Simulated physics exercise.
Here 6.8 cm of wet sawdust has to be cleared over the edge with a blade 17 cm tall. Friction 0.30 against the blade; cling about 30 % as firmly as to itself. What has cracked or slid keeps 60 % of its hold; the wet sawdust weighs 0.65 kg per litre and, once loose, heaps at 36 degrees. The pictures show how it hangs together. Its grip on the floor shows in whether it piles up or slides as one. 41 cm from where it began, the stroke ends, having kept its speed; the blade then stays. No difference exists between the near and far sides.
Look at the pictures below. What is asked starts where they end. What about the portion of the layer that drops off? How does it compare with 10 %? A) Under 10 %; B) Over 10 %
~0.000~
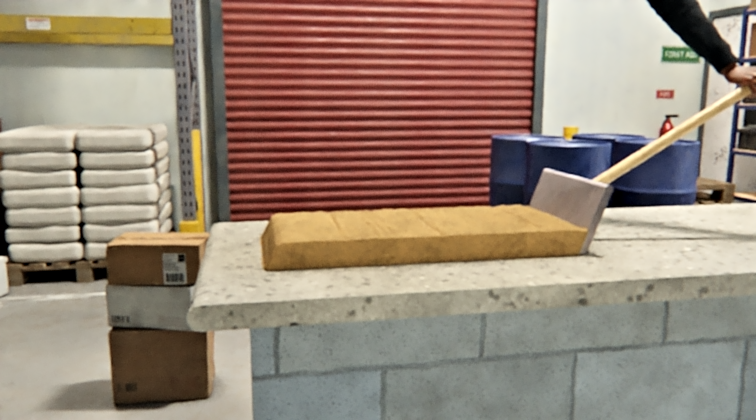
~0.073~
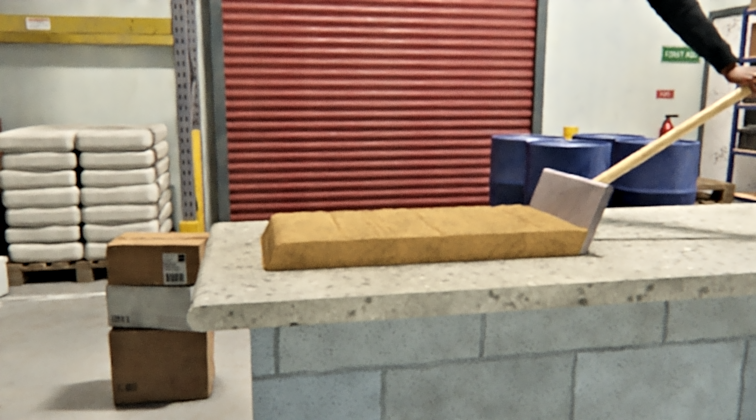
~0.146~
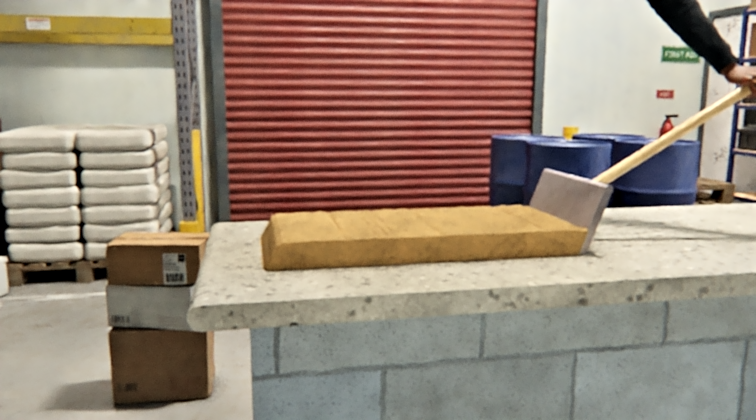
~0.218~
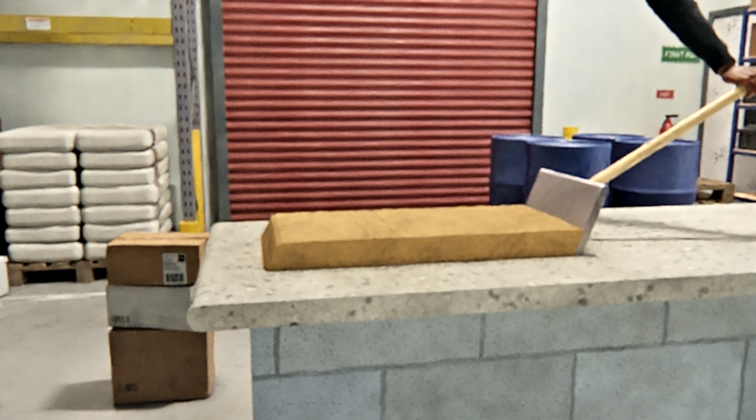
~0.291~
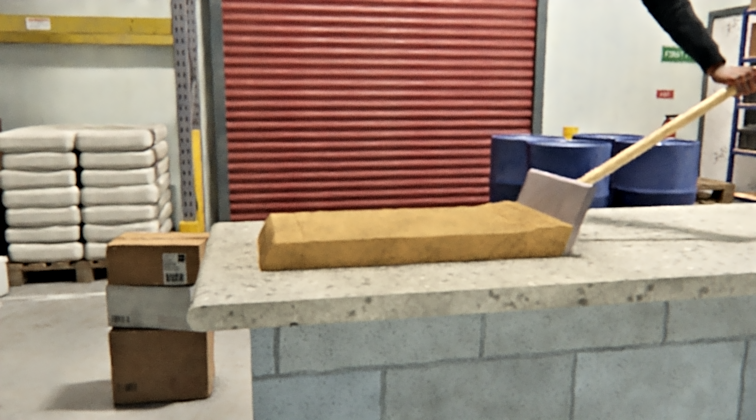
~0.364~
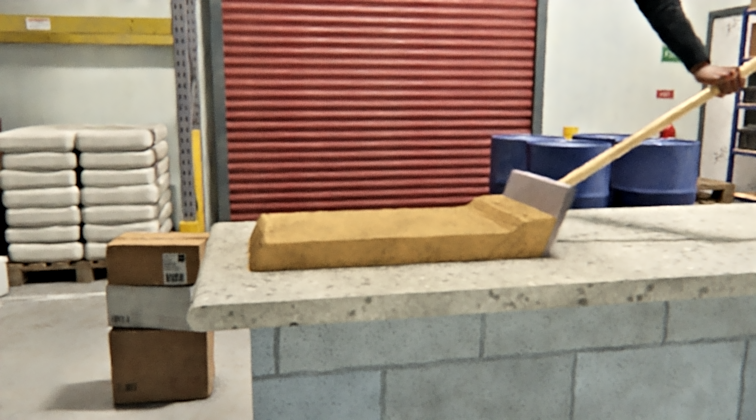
Over 10 %.
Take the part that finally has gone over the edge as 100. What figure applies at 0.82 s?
30 per cent.
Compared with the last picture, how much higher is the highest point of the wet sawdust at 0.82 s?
The gap comes to some 1.5 centimetres.
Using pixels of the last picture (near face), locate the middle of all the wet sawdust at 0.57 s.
Roughly at (355, 251).
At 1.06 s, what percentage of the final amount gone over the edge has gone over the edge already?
Estimate: Near 100 %.
After 0.57 s, 0 % has gone over the edge.
After 0.82 s, 7 % has gone over the edge.
After 1.06 s, 24 % has gone over the edge.
After 1.31 s, 24 % has gone over the edge.
After 1.43 s, at the end, 24 % has gone over the edge.
